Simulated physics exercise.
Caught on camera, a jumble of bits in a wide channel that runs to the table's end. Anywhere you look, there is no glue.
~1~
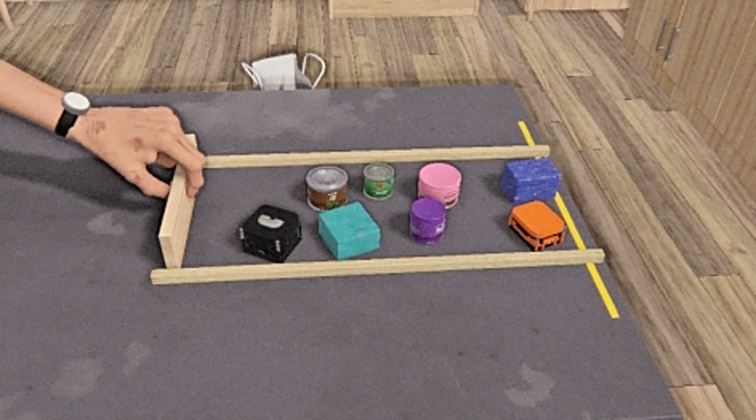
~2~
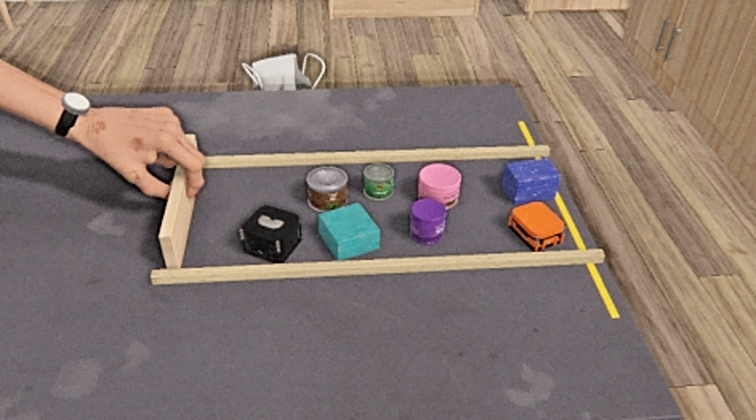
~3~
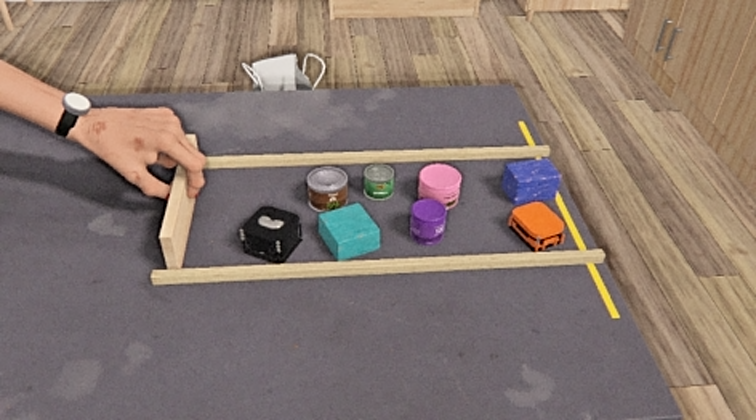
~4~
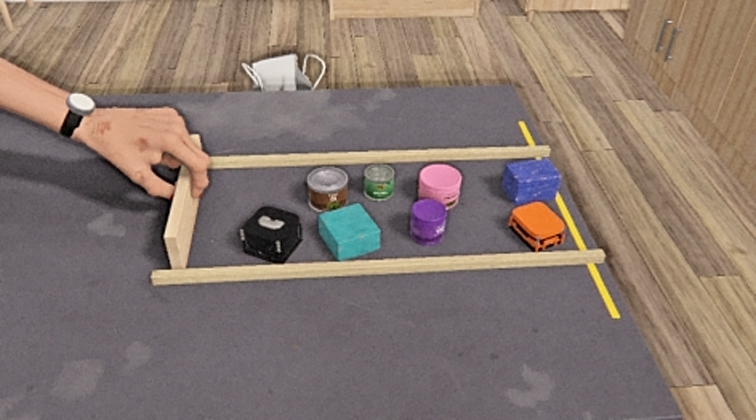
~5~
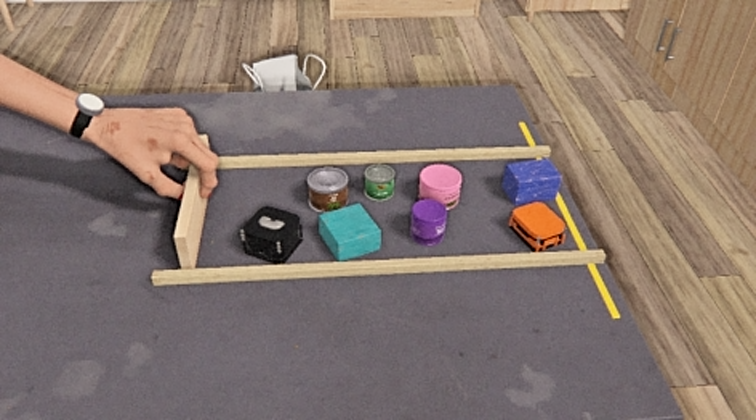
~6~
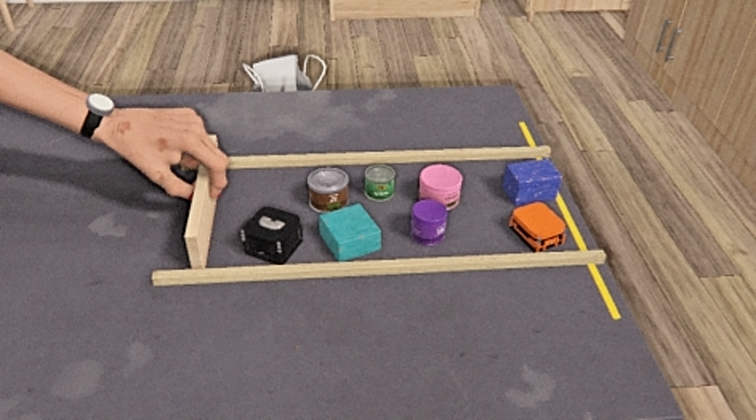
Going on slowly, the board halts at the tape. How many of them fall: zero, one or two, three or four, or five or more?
The push drops five or even more off the table.
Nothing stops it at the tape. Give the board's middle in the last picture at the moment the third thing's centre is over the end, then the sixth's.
The first one at (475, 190), the next at (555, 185).
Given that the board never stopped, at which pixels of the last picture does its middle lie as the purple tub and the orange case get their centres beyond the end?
Purple tub: (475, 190); orange case: (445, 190).
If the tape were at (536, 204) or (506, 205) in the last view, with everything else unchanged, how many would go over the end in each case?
Down on the floor: 5 and 3.
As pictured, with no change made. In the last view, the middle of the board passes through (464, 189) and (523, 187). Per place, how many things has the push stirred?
The counts are 8 and 8.
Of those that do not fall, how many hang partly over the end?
Overhang count: 1.
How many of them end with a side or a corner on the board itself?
1.
Soon after, none off yet; blue block at rest near (531, 182); orange case at rest near (538, 228); pink tub at rest near (440, 188).
Then, none off yet; blue block moved a little near (546, 181); orange case moved about its own width near (594, 227); pink tub moved well along near (506, 188).
At rest, the number that fall off is five or more; fallen, black case, brown tin, turquoise block, purple tub, pink tub, orange case and blue block.
